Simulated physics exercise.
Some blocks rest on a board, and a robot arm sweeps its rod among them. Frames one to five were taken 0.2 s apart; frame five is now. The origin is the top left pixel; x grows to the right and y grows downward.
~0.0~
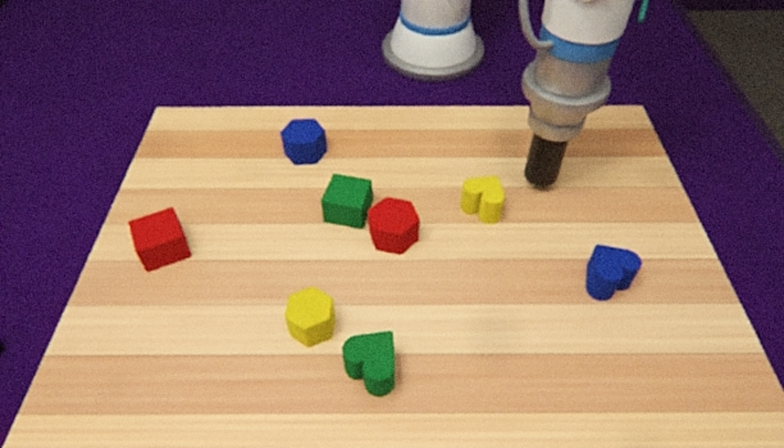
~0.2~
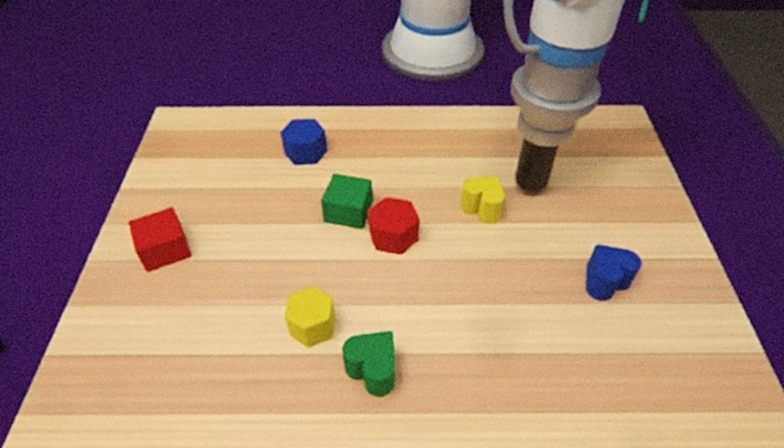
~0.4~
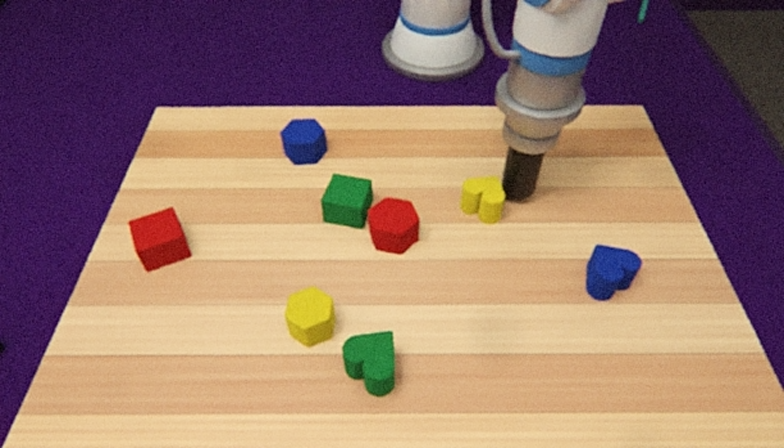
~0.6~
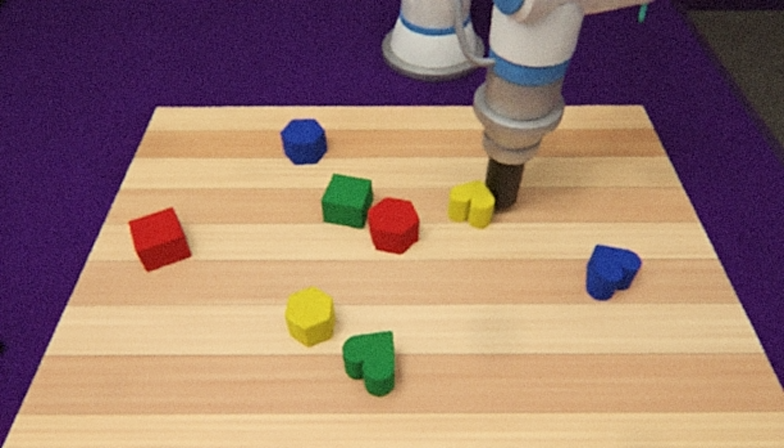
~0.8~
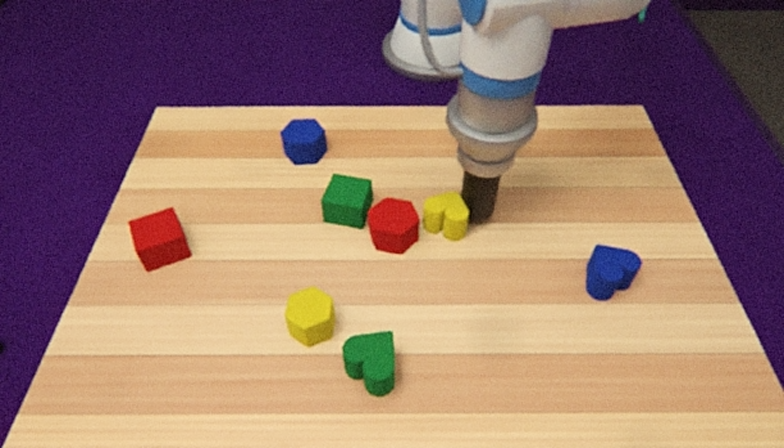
A white and blue robot arm with a dark rod works over a striped wooden board on a purple surface, seen from above at an angle by a still camera. Red, green and blue blocks lie around a yellow heart-shaped block right of centre, with a yellow hexagon and green heart nearer the viewer. The rod moves left and slightly nearer, meets the yellow heart and pushes it left, close beside the red hexagon, while the other blocks stay still.
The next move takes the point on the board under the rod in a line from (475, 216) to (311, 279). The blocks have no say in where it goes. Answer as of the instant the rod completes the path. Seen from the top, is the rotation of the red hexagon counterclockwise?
Answer: No.
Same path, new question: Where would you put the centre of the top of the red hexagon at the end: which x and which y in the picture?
It should be at about (275, 236).
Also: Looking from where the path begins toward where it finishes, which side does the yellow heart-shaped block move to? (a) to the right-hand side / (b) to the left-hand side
The one that fits is b, to the left-hand side.
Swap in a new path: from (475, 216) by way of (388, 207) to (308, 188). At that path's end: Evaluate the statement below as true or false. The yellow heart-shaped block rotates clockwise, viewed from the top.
False - the claim does not hold.
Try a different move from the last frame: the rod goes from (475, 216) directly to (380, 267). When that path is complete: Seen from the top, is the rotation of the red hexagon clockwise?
Yes, it checks out.
What follows on the original path. One third of the way, rod at (424, 228); red hexagon at (345, 231), turned 25° clockwise; yellow heart-shaped block at (394, 228), turned 15° anticlockwise.
Two thirds of the way, rod at (368, 250); red hexagon at (319, 235), turned 45° clockwise; yellow heart-shaped block at (347, 262), turned 45° anticlockwise.
At the end, rod at (310, 272); yellow hexagon at (300, 323); green square in place; red hexagon at (275, 236), turned 105° clockwise; yellow heart-shaped block at (326, 285), turned 90° anticlockwise.
